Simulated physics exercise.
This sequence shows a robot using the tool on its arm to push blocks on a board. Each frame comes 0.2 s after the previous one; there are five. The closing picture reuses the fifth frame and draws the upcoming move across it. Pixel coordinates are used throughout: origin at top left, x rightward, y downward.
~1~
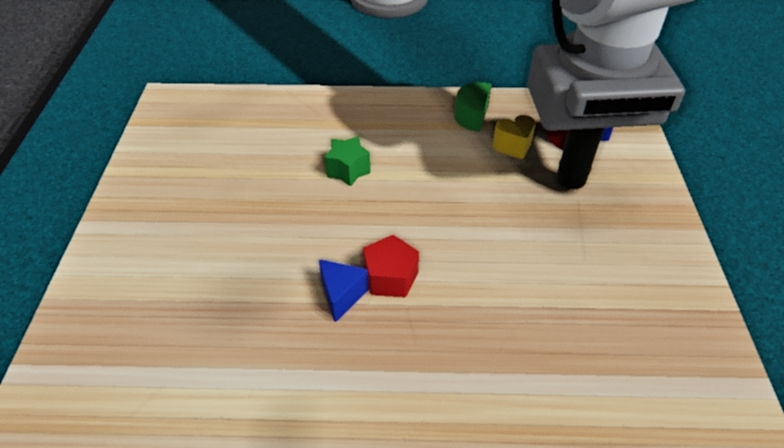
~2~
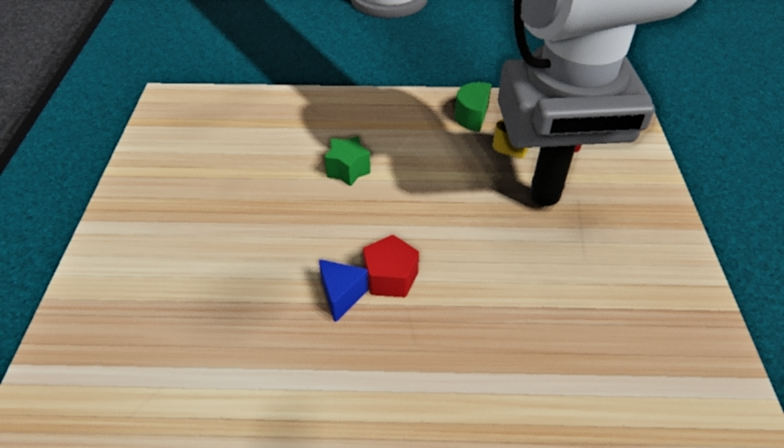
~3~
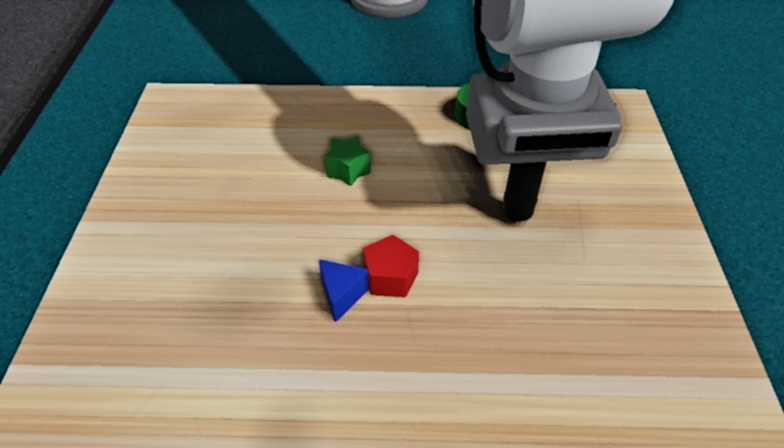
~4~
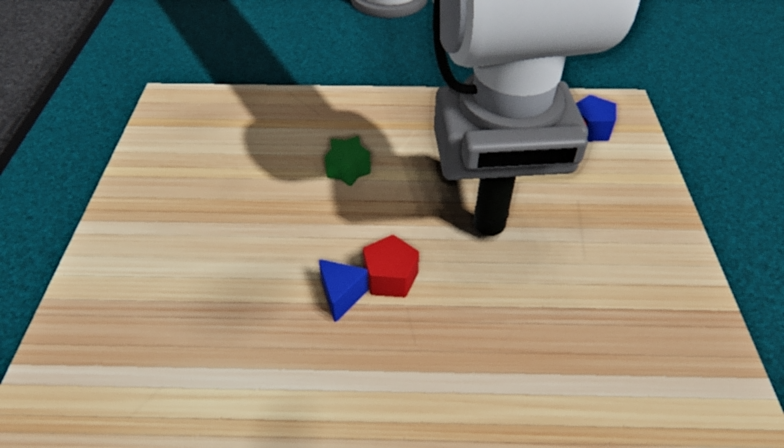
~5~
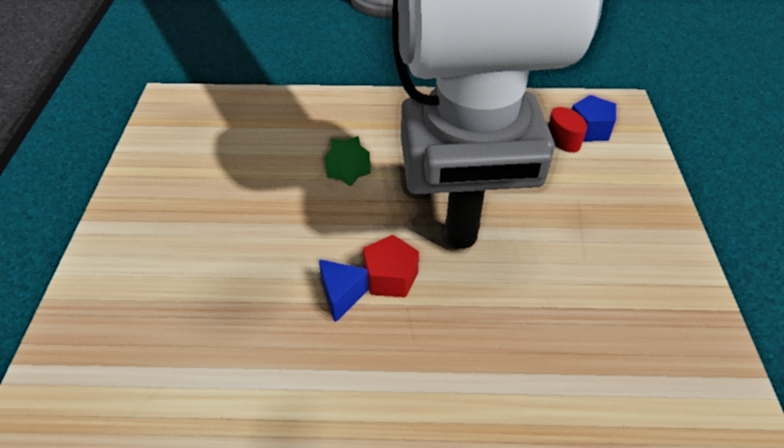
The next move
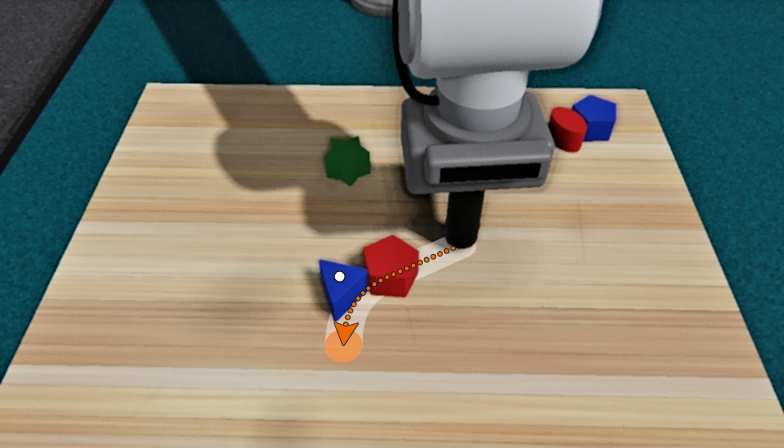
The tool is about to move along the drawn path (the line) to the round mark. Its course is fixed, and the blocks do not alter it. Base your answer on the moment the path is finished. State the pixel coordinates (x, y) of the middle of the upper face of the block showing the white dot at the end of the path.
The middle of its top is at (260, 295).
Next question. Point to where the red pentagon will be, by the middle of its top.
The centre of its top will be at (294, 324).
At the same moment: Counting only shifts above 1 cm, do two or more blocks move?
Final answer: Yes.
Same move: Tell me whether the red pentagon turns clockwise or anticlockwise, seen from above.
The block spins clockwise.
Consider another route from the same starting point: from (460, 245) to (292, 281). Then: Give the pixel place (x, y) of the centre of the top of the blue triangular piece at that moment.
It is going to be at (309, 301).
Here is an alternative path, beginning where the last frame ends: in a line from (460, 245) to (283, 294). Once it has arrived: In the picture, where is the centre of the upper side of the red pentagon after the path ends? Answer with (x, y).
I'd place it at (347, 292), taking the centre of its top.
The line goes from (460, 245) by way of (410, 267) and (362, 294) to (343, 345); the dot is on the blue triangular piece.
The first path, step by step. One third of the way, tool at (409, 260); blue triangular piece at (319, 282); red pentagon at (371, 265).
Two thirds of the way, tool at (360, 288); blue triangular piece at (274, 293), turned 65° clockwise; red pentagon at (319, 296).
At the end, tool at (343, 338); blue triangular piece at (260, 295), turned 90° clockwise; red pentagon at (294, 324), turned 50° clockwise.
